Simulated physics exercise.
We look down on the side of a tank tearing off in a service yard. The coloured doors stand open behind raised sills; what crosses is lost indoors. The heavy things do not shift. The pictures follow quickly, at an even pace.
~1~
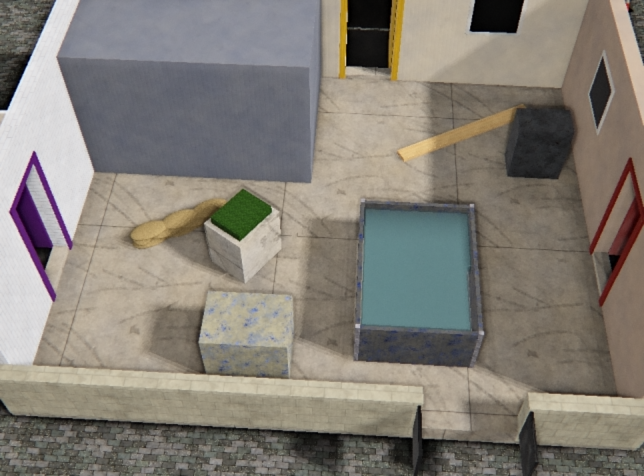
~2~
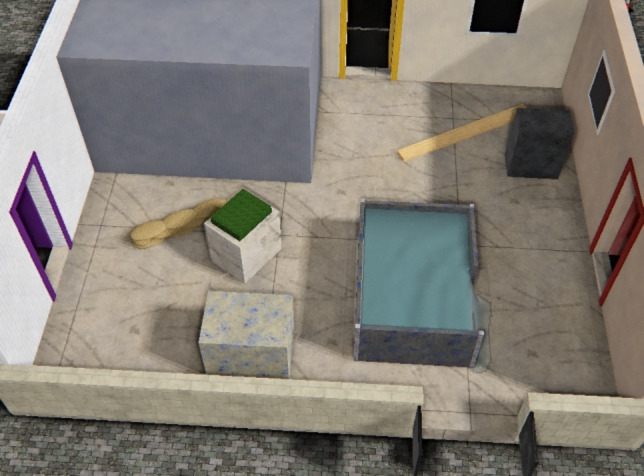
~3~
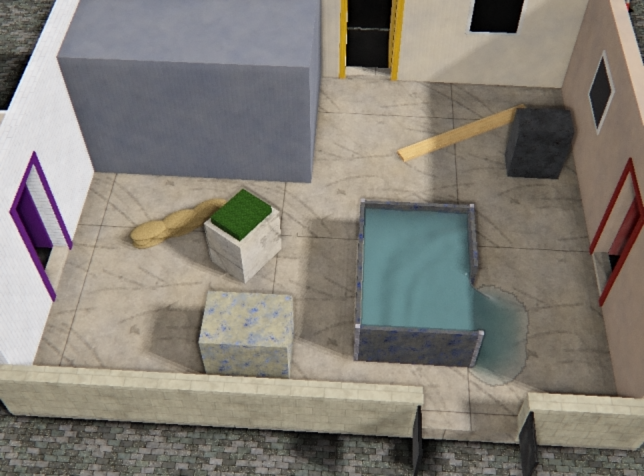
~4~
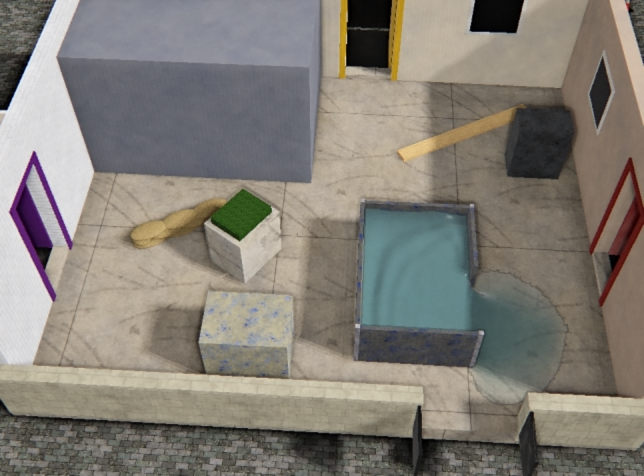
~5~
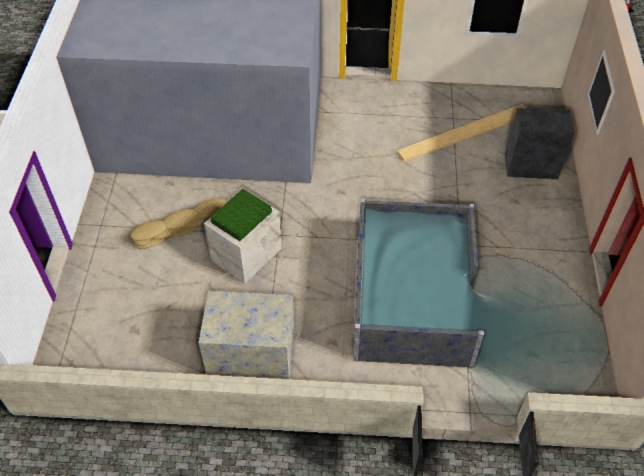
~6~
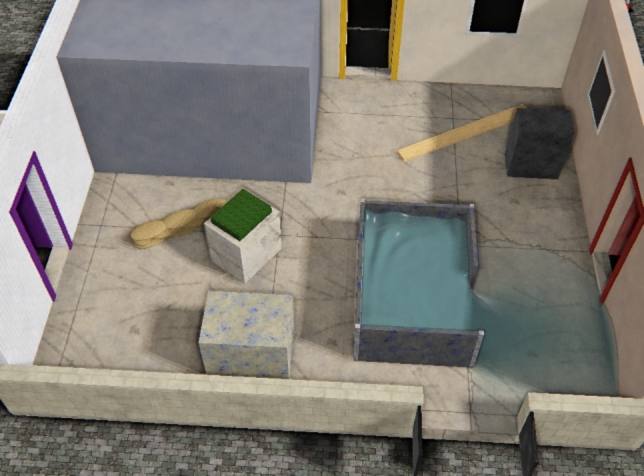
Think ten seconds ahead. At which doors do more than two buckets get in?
The purple door holds within the limit; the red door floods; the yellow door holds within the limit.
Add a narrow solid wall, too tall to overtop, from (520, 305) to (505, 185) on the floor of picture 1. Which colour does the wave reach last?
I say the one in purple.
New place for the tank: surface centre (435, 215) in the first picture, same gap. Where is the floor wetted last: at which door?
It is the purple one.
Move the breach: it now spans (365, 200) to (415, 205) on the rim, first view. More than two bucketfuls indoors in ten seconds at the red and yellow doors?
In short: The red one keeps below it, the yellow one lets more in.
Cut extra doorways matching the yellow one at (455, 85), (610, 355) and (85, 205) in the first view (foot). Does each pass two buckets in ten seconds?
In that order: Holds, is over, stays under.
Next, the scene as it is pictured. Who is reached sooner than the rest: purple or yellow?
First comes the door marked yellow.
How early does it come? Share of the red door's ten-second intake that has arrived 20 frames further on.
Roughly 70 per cent.
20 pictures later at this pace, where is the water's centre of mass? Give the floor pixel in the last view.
Roughly at (496, 294).
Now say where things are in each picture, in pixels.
In the first frame, still water in the open tank at (418, 267).
In the second frame, the front is at (474, 370), out from the gap at (470, 322).
In the third frame, water pours out at (470, 322) and has run to (516, 304).
In the fourth frame, water pours out at (469, 323) and has run to (556, 319).
In the fifth frame, water pours out at (469, 323) and has run to (601, 328).
In the sixth frame, water pours out at (469, 323) and has run to (618, 400).
A moment on, water covers 15 % of the floor; the purple door not reached, the red door over two buckets in, the yellow door not reached.
Next, water covers 15 % of the floor; the purple door not reached, the red door far over two buckets in, the yellow door not reached.
Then, water covers 35 % of the floor; the purple door not reached, the red door far over two buckets in, the yellow door not reached.
Later, water covers 65 % of the floor; the purple door not reached, the red door far over two buckets in, the yellow door wet at the sill, nothing in.
In the end, water covers 85 % of the floor; the purple door not reached, the red door far over two buckets in, the yellow door wet at the sill, nothing in.
